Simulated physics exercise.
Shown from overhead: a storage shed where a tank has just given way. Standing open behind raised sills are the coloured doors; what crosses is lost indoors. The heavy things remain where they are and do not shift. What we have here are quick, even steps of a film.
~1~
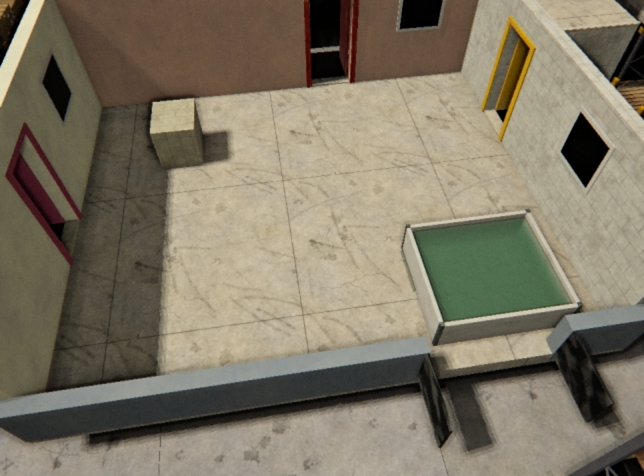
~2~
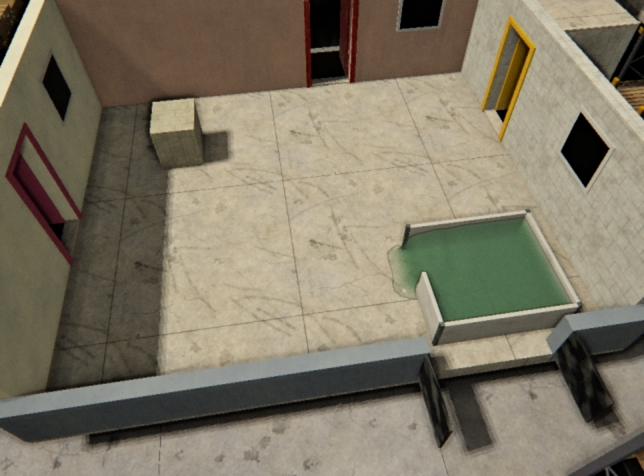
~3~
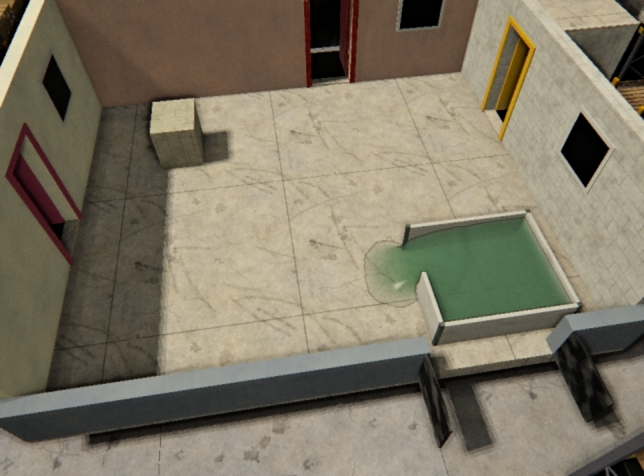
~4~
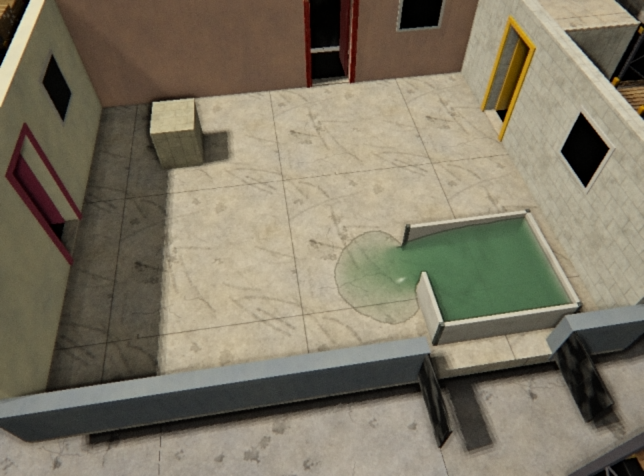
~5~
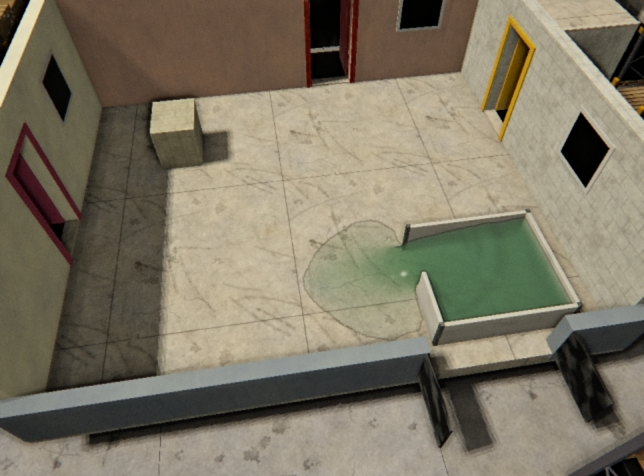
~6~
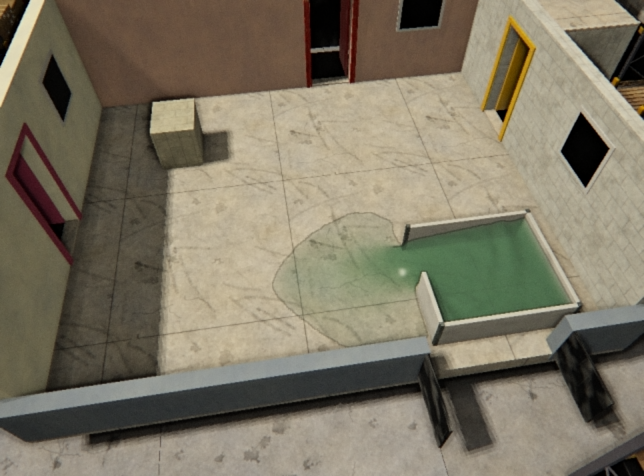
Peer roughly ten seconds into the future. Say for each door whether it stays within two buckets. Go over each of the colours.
The yellow door will respect the limit. The pink door will break the limit. The red door will respect the limit.
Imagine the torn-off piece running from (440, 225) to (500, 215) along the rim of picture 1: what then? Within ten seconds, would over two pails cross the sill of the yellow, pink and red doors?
Well, the yellow door gets past it, then the pink door stays beneath it, and the red door gets past it.
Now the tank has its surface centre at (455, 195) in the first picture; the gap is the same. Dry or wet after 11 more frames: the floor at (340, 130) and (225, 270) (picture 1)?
Bone-dry, soaked.
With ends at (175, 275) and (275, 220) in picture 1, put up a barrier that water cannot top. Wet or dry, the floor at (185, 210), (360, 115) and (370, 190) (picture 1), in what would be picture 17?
Taking them in order, I'd say parched, parched and parched.
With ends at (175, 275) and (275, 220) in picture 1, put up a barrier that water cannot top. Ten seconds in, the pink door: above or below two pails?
Then: Pink lets less in.
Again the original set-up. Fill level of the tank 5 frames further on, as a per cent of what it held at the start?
It comes to some 74 percent.
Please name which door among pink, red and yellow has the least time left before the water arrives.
From the pictures, my answer is the pink door.
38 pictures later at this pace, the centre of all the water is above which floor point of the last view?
I'd place it roughly at (265, 257).
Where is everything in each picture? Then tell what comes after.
Still water in the tank at (487, 266), in the first frame.
The front is at (396, 250), out from the gap at (414, 264), in the second frame.
Water pours out at (414, 265) and has run to (376, 293), in the third frame.
The front is at (346, 294), out from the gap at (414, 265), in the fourth frame.
Water pours out at (414, 265) and has run to (309, 277), in the fifth frame.
The front is at (280, 277), out from the gap at (414, 265), in the sixth frame.
A moment on, water covers 20 % of the floor; the yellow door not reached, the pink door not reached, the red door not reached.
Next, water covers 35 % of the floor; the yellow door not reached, the pink door not reached, the red door not reached.
Then, water covers 45 % of the floor; the yellow door not reached, the pink door under two buckets in, the red door not reached.
Later, water covers 55 % of the floor; the yellow door not reached, the pink door over two buckets in, the red door not reached.
In the end, water covers 60 % of the floor; the yellow door not reached, the pink door over two buckets in, the red door wet at the sill, nothing in.
